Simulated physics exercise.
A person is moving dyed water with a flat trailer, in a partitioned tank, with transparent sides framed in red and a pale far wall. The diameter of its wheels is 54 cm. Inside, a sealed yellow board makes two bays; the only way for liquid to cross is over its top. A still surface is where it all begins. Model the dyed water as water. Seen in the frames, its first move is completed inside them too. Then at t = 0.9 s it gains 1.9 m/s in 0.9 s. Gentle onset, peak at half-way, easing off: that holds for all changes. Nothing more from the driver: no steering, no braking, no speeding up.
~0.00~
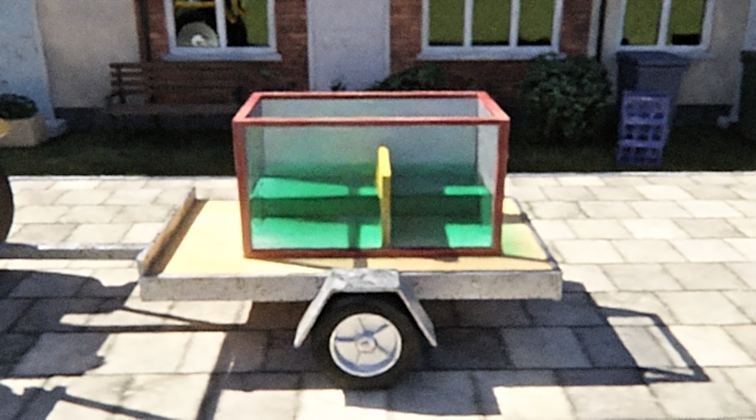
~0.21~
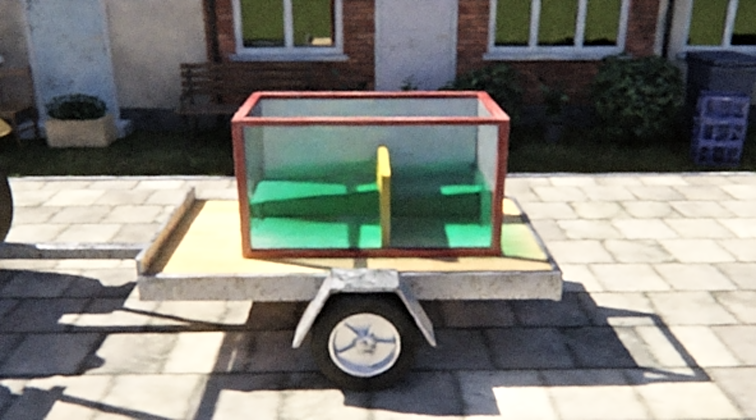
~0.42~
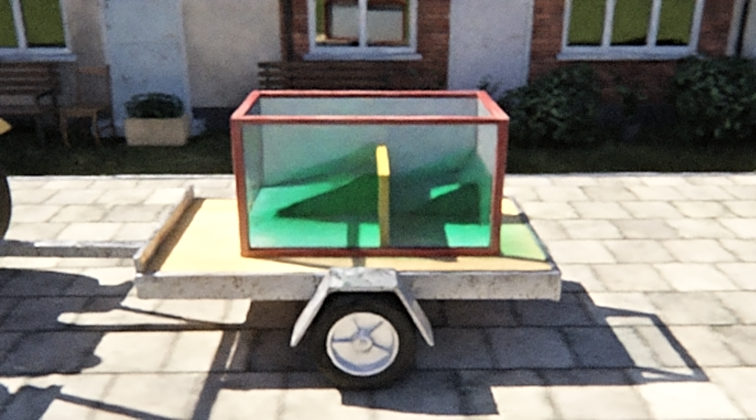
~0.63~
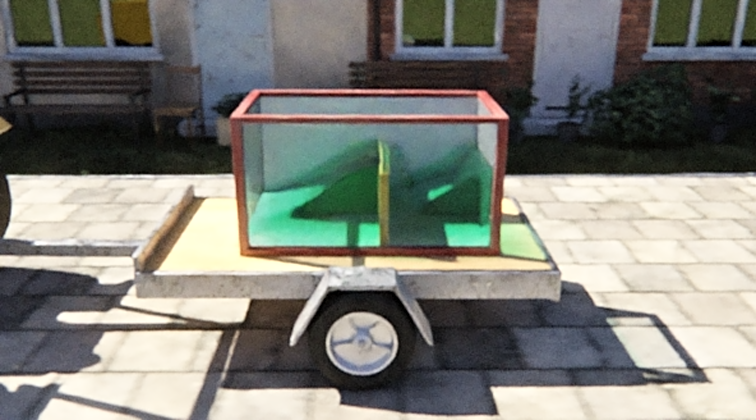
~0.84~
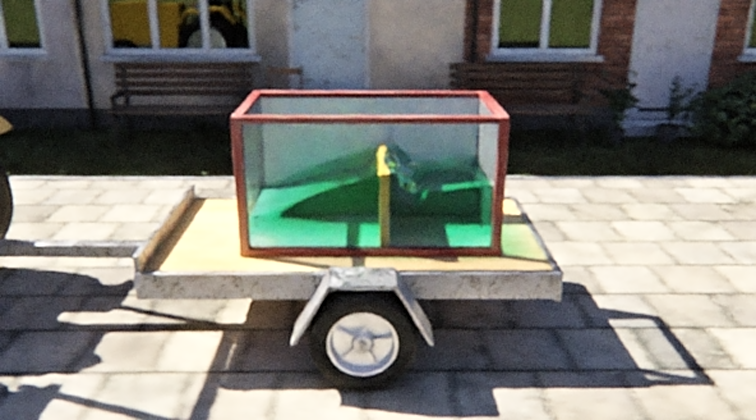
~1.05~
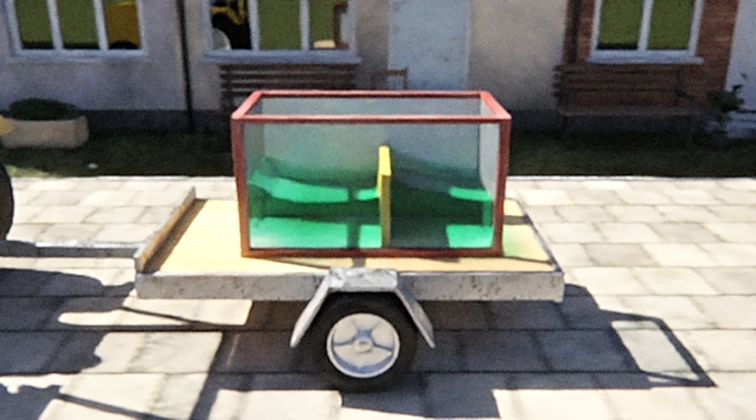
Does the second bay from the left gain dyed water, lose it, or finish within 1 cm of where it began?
In that bay the level finishes raised.
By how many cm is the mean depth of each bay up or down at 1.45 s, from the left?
Mean depth change in cm, from the left: 1 down, then 1 up.
After 1.45 s left to right it is 29, 31 cm deep.
After 1.85 s left to right it is 27, 34 cm deep.
After 2.35 s left to right it is 27, 34 cm deep.
After 4.78 s left to right it is 27, 34 cm deep.
